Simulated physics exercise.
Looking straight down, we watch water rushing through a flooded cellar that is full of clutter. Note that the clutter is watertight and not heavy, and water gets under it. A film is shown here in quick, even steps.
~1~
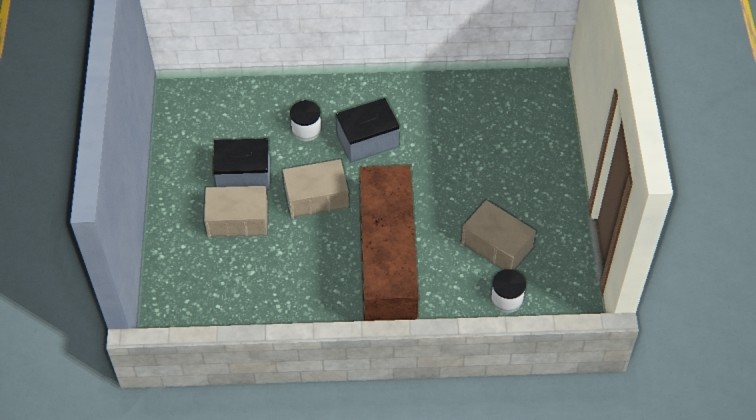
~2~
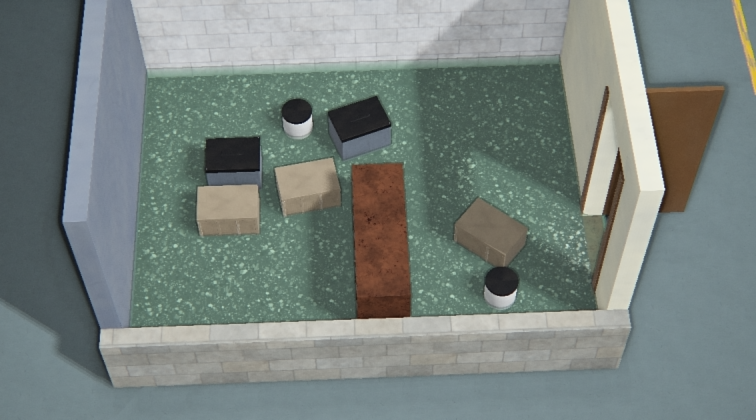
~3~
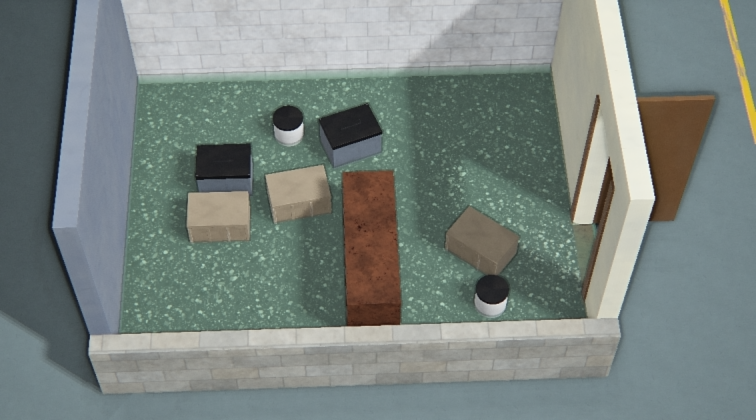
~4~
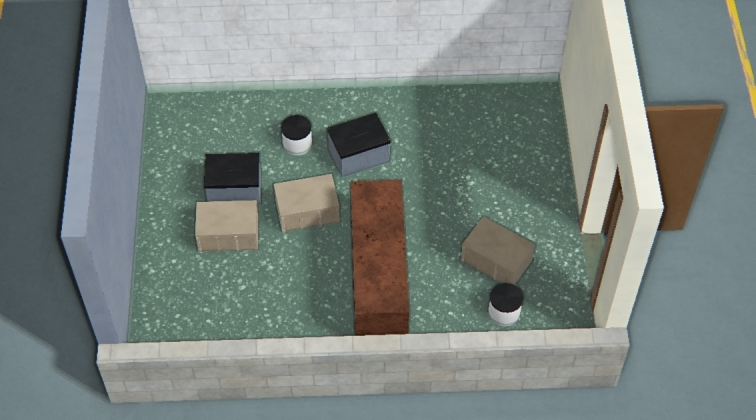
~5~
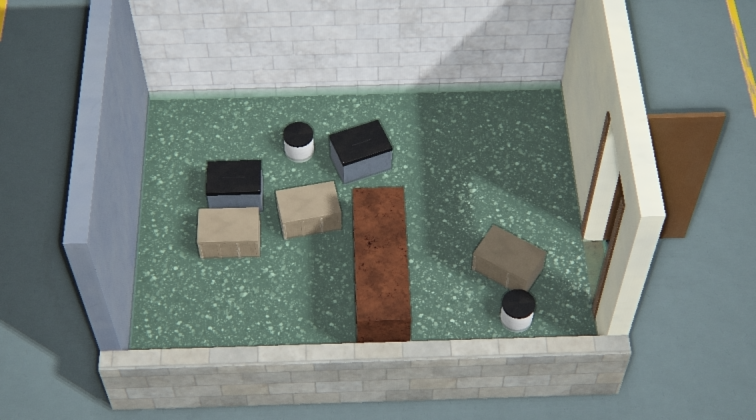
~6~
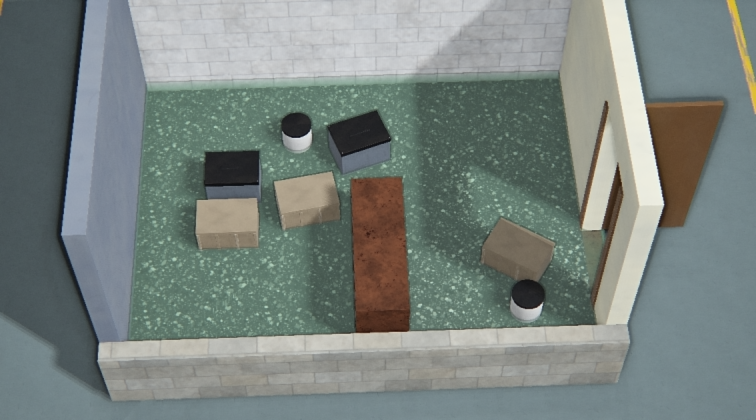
A brown door swung open outside the right wall of a cluttered, green-floored room, then the tan box and the black-topped white pail near it drifted slightly right while everything else stayed put.
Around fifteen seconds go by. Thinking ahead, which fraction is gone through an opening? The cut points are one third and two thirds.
It falls between one third and two thirds.
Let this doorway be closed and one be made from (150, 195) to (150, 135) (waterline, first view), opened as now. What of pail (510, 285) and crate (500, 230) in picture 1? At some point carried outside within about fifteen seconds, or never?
One by one, the outcome is not removed and not removed.
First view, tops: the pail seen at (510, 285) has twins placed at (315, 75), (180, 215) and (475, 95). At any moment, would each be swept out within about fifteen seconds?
Going through them one by one: Remained / remained / escaped.
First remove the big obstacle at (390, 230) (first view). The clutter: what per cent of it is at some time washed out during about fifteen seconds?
Something like 30 percent of the things.
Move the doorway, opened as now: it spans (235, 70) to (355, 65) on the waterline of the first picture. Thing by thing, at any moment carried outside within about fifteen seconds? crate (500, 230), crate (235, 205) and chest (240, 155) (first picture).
In order: Remains, escapes, escapes.
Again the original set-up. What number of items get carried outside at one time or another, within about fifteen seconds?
My tally gives 3.
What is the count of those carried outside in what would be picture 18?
By then the total stands at 2.
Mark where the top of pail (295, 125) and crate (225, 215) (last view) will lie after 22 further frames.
Roughly (419, 129) and roughly (265, 191).
A moment on, 0 of 7 are out; 7 afloat.
Next, 2 of 7 are out; 5 afloat.
Later, 2 of 7 are out; 5 afloat.
In the end, 3 of 7 are out; 4 afloat.
